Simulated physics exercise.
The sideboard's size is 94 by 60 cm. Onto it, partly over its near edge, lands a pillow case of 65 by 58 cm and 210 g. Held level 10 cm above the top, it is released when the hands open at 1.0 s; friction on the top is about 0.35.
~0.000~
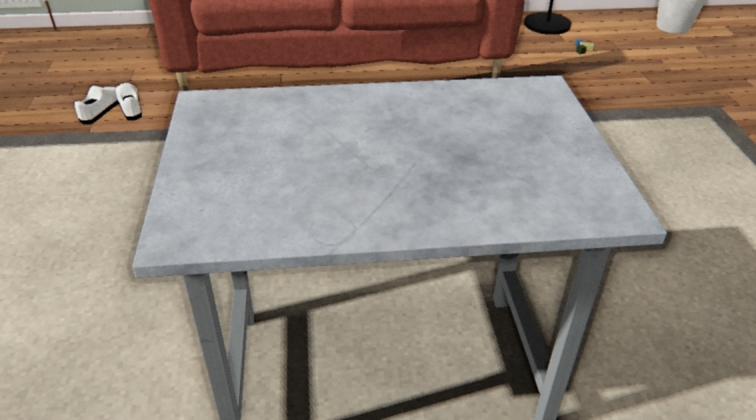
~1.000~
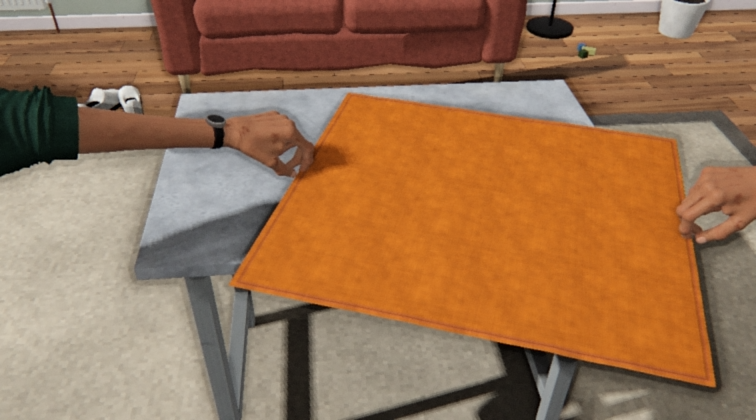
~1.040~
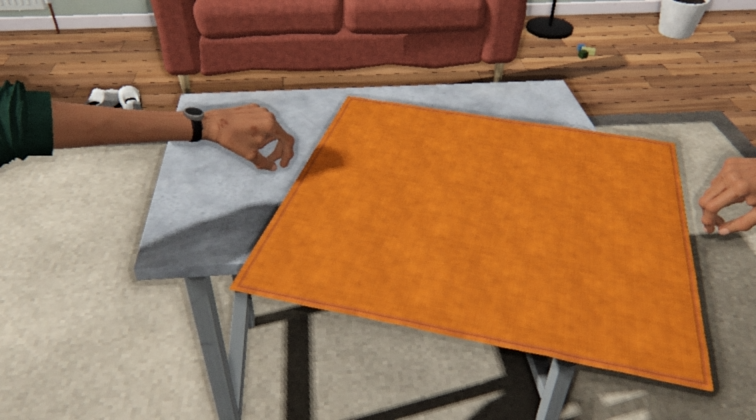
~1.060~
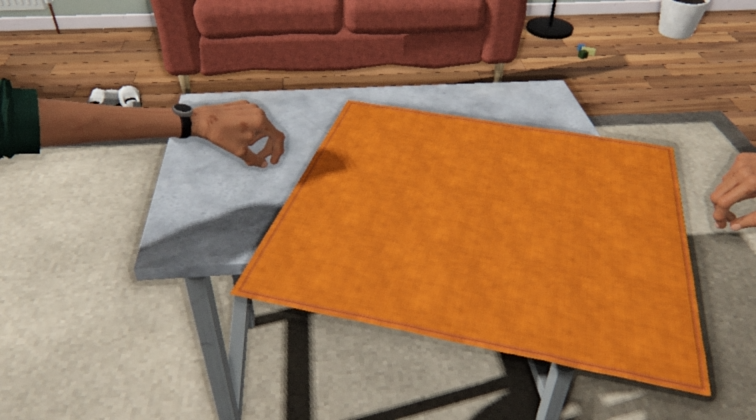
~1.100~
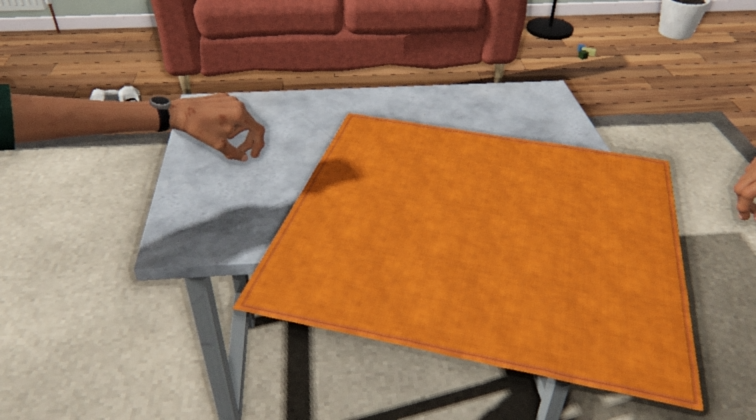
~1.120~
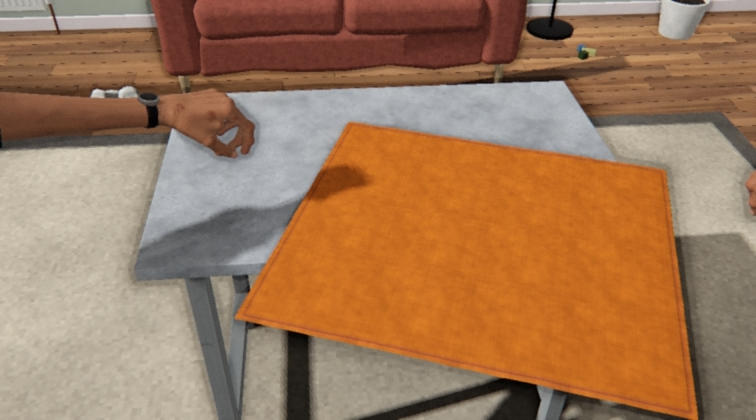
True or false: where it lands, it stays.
False.
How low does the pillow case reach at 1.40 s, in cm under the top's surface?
About 46 cm.
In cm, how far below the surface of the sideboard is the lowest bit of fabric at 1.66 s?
It's hanging something like 68 cm below the top at that point.
After 1.4 s, 30 % of the pillow case is still over the top.
After 1.7 s, 0 % of the pillow case is still over the top.
After 1.9 s, 0 % of the pillow case is still over the top.
After 2.2 s, 0 % of the pillow case is still over the top.
After 4.4 s, 0 % of the pillow case is still over the top.
